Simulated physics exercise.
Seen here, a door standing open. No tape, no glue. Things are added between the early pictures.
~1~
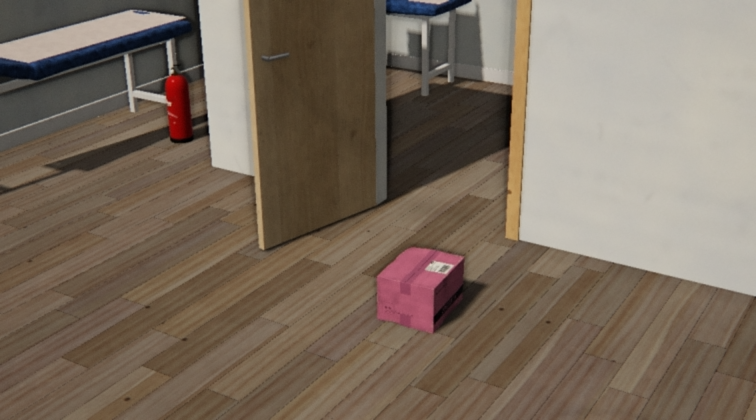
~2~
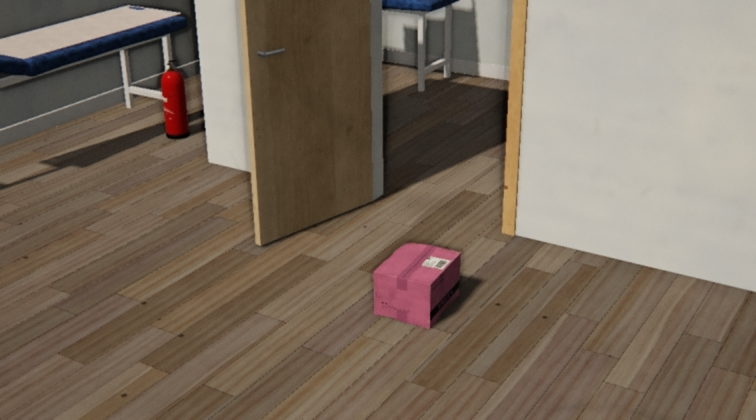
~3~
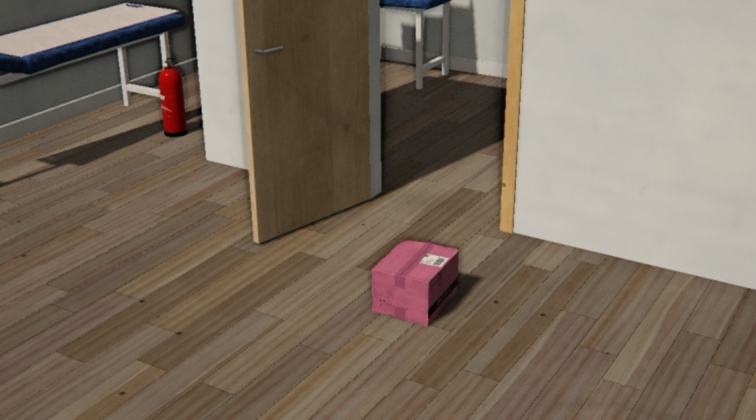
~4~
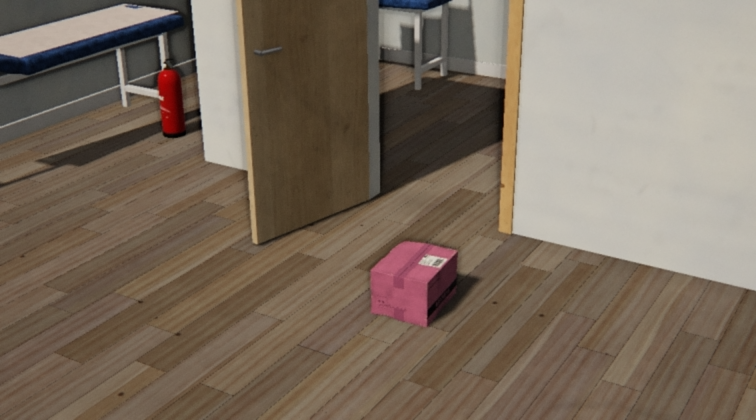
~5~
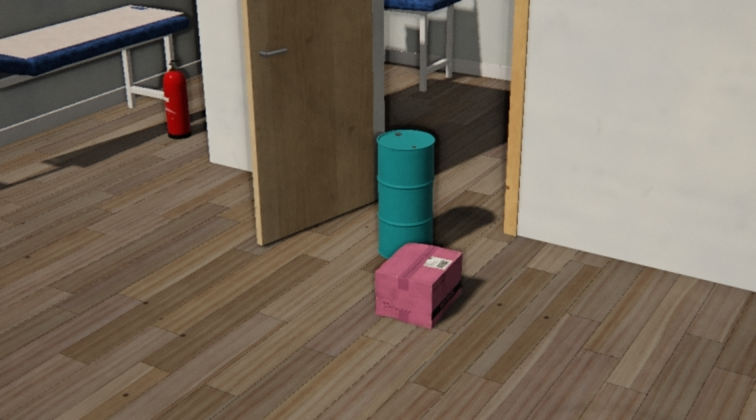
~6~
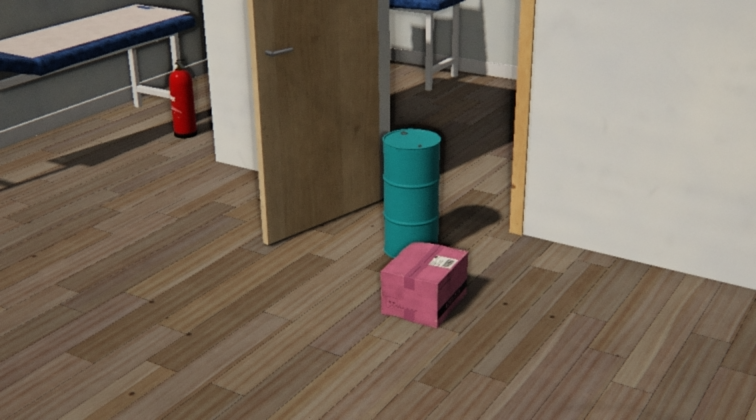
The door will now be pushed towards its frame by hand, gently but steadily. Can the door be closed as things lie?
In the end the door stops short.
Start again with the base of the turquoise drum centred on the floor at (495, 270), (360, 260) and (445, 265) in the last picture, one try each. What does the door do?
In the first case it closes; in the second case it jams; in the third case it jams.
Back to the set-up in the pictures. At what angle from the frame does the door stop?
Some 55° open.
Then, 0.50 s on from there, open by 94°.
Then, 0.90 s on from there, open by 75°.
Then, 1.20 s on from there, open by 59°.
In the end, open by 56°; both unmoved. At the end, from the last picture's camera, turquoise drum near (415, 195).
